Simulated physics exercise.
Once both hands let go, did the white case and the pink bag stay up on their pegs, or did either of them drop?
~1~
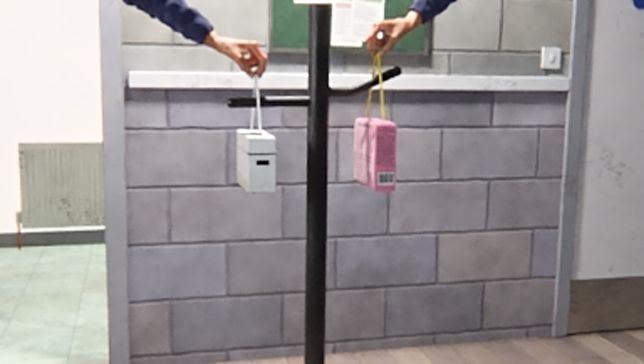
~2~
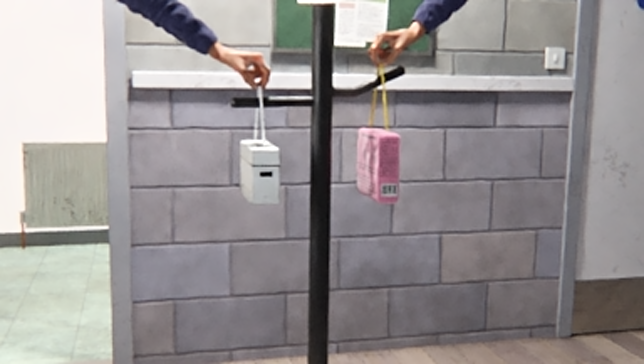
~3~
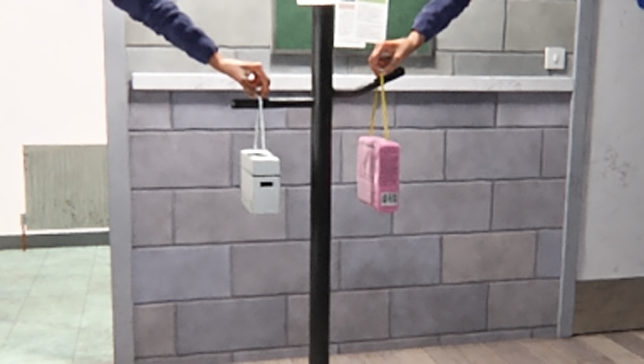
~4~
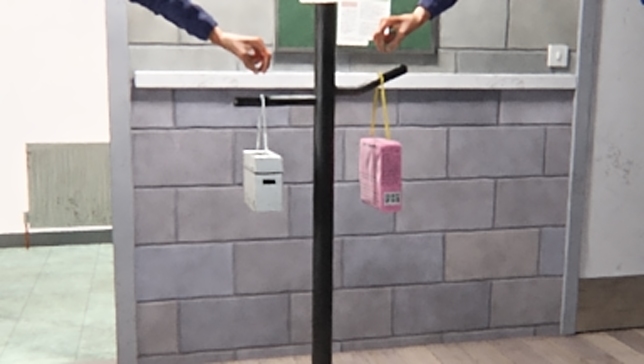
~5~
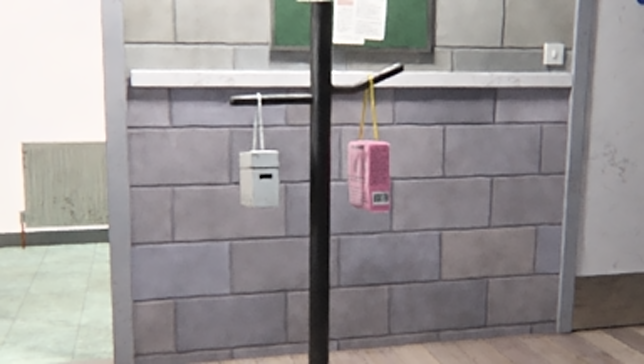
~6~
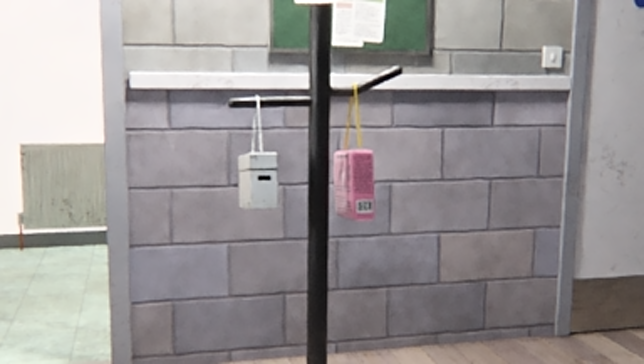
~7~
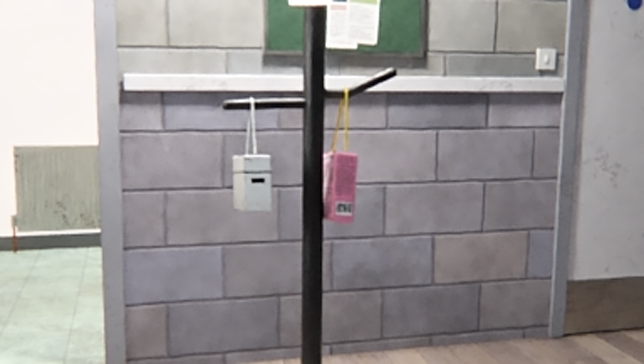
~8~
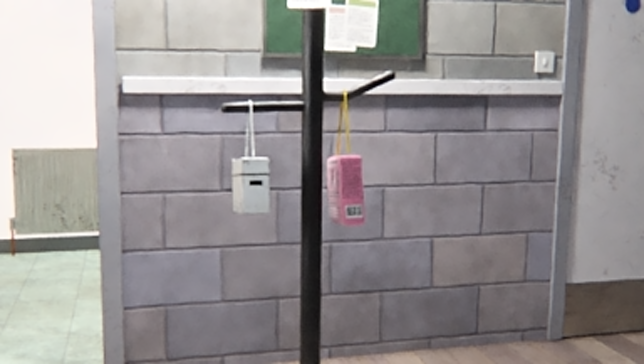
Both stayed up. The white case kept hanging from the left peg, and the pink bag slid in toward the post but remained on the right peg.
